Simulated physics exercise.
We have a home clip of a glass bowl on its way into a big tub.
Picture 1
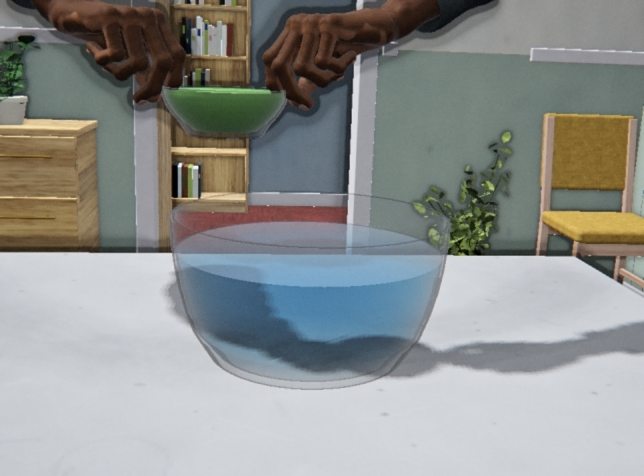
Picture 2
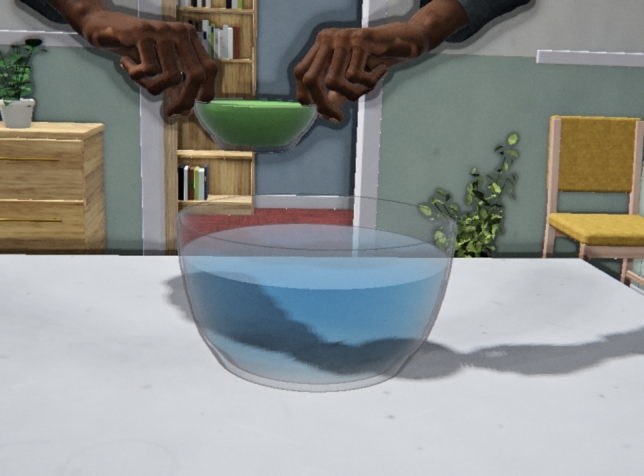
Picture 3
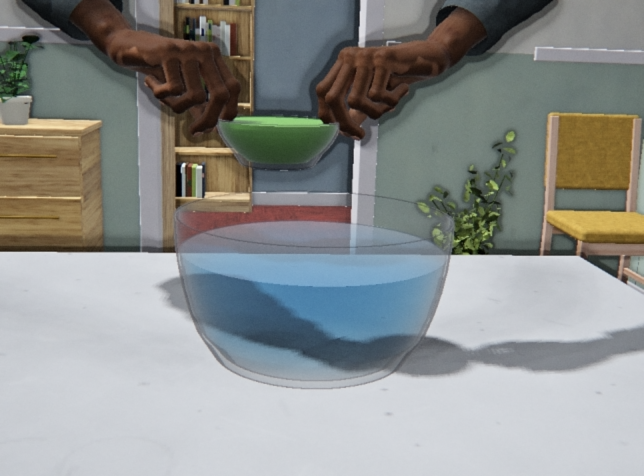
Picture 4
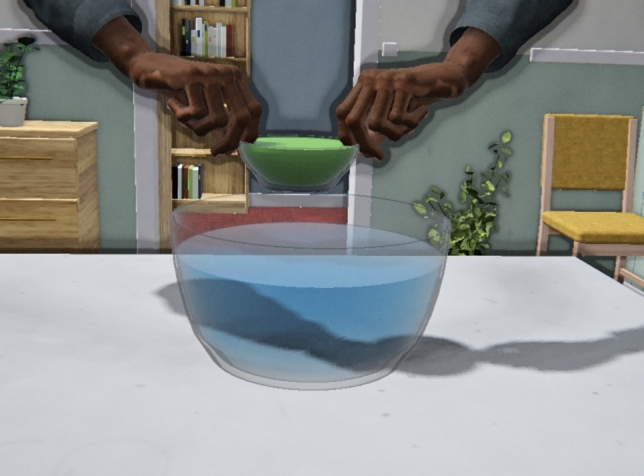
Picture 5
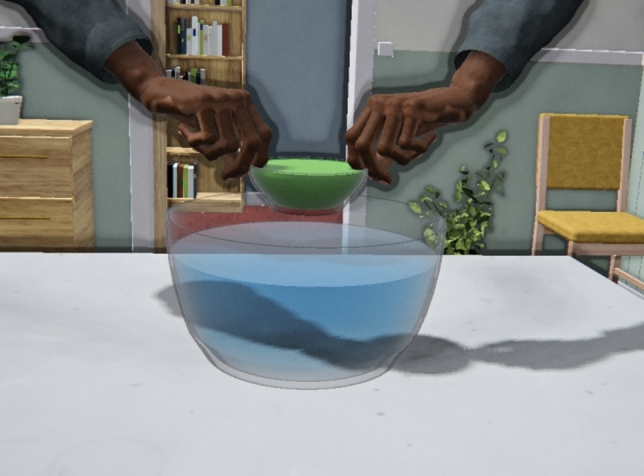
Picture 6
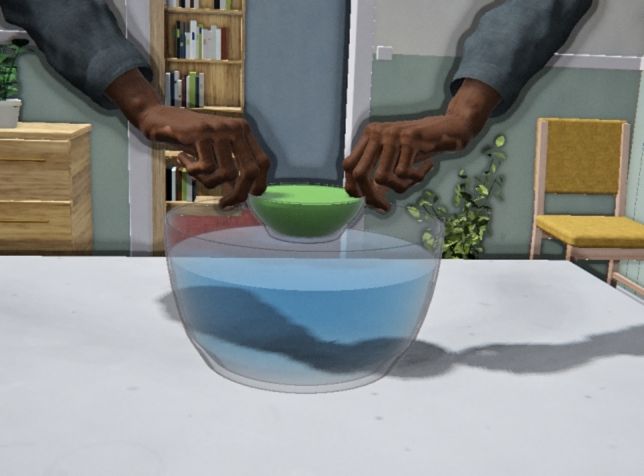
In the video, two hands hold a small green bowl, nearly full, above a big clear tub of blue liquid on a white table, then lower it steadily while drifting right until it is just over the liquid's surface.
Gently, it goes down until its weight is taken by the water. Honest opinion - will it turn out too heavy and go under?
Yes, it goes under.
A moment on, the bowl dips into the water.
Further on, water pours in over its rim.
When it is over, the bowl lies on the bottom.
